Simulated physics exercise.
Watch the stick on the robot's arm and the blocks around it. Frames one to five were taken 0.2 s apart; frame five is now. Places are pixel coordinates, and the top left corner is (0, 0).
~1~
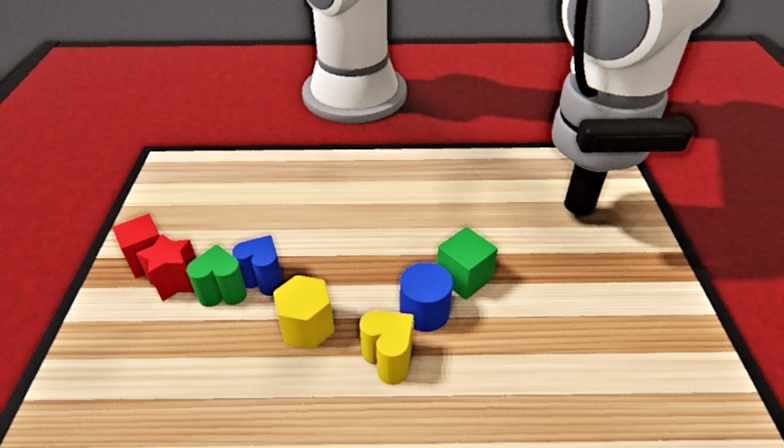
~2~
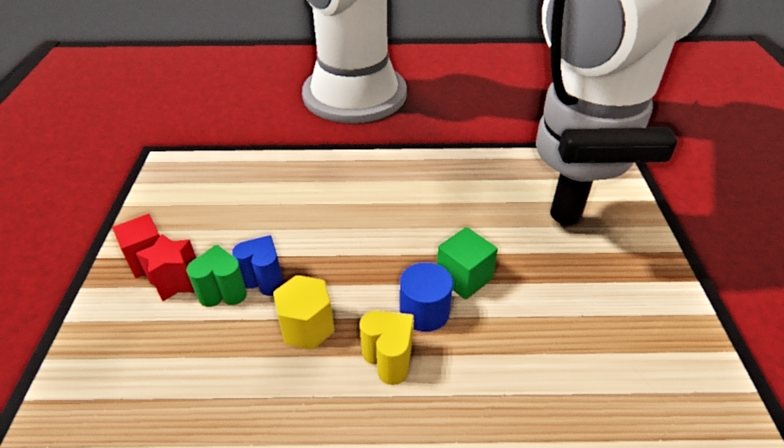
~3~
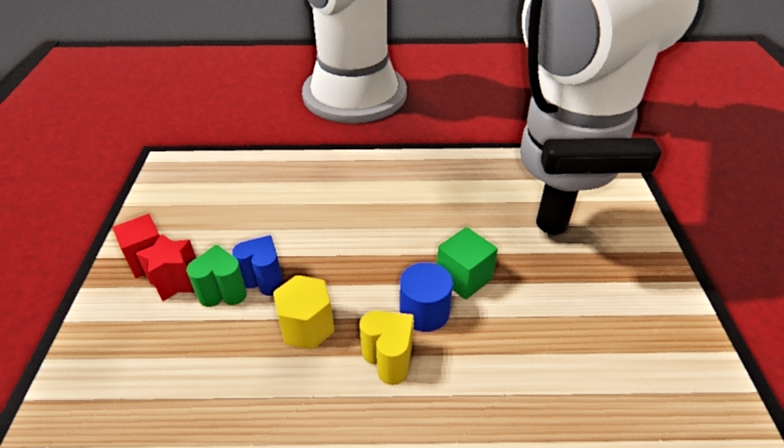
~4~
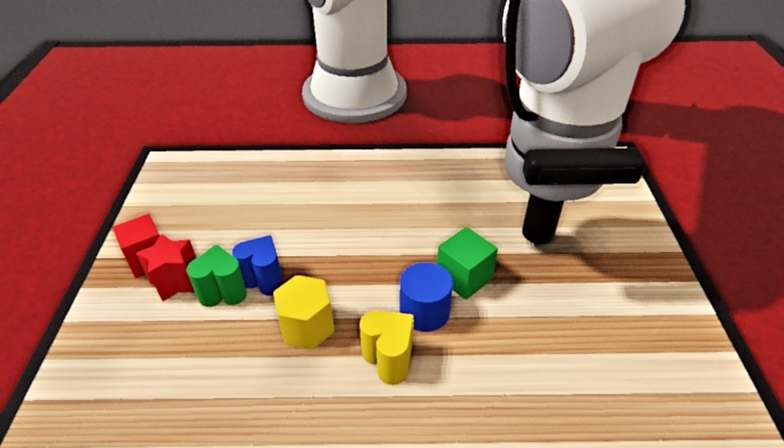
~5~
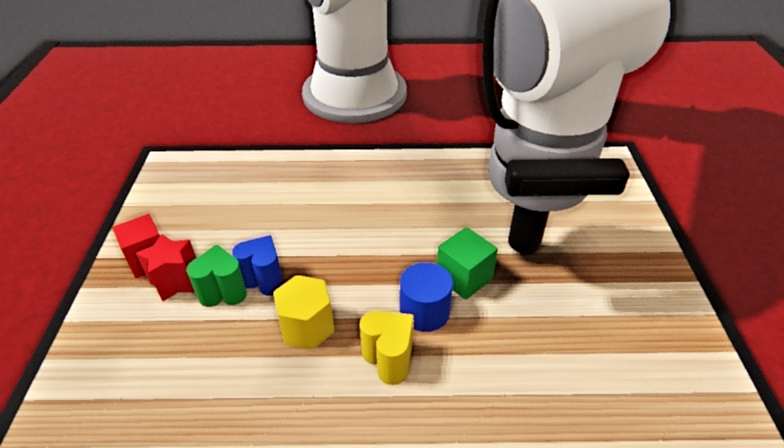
To begin with, a robot arm holds a black stick over the right side of a striped wooden board, where red, green, blue and yellow blocks lie. The arm then moves the stick left and toward the viewer, closing in on the green square block, while every block stays still.
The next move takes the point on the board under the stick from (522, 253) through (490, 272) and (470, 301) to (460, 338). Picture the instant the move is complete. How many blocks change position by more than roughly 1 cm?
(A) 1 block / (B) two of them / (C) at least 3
B - two of them.
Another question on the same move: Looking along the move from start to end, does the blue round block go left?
That would be a no.
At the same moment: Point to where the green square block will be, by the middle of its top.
The middle of its top is at (432, 263).
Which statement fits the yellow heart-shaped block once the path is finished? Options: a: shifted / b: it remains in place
The one that fits is b, it remains in place.
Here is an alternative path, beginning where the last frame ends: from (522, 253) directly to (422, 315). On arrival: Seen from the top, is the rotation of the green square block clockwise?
That would be a yes.
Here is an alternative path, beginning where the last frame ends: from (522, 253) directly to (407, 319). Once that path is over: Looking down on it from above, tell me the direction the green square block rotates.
I'd predict that, seen from above, the green square block rotates clockwise.
The first path, step by step. One third of the way, stick (492, 262); green square block (457, 250), turned 10° clockwise.
Two thirds of the way, stick (471, 291); blue round block (391, 292); green square block (433, 263), turned 55° clockwise.
At the end, stick (461, 328); yellow heart-shaped block still; blue round block (391, 292); green square block (432, 263), turned 60° clockwise.
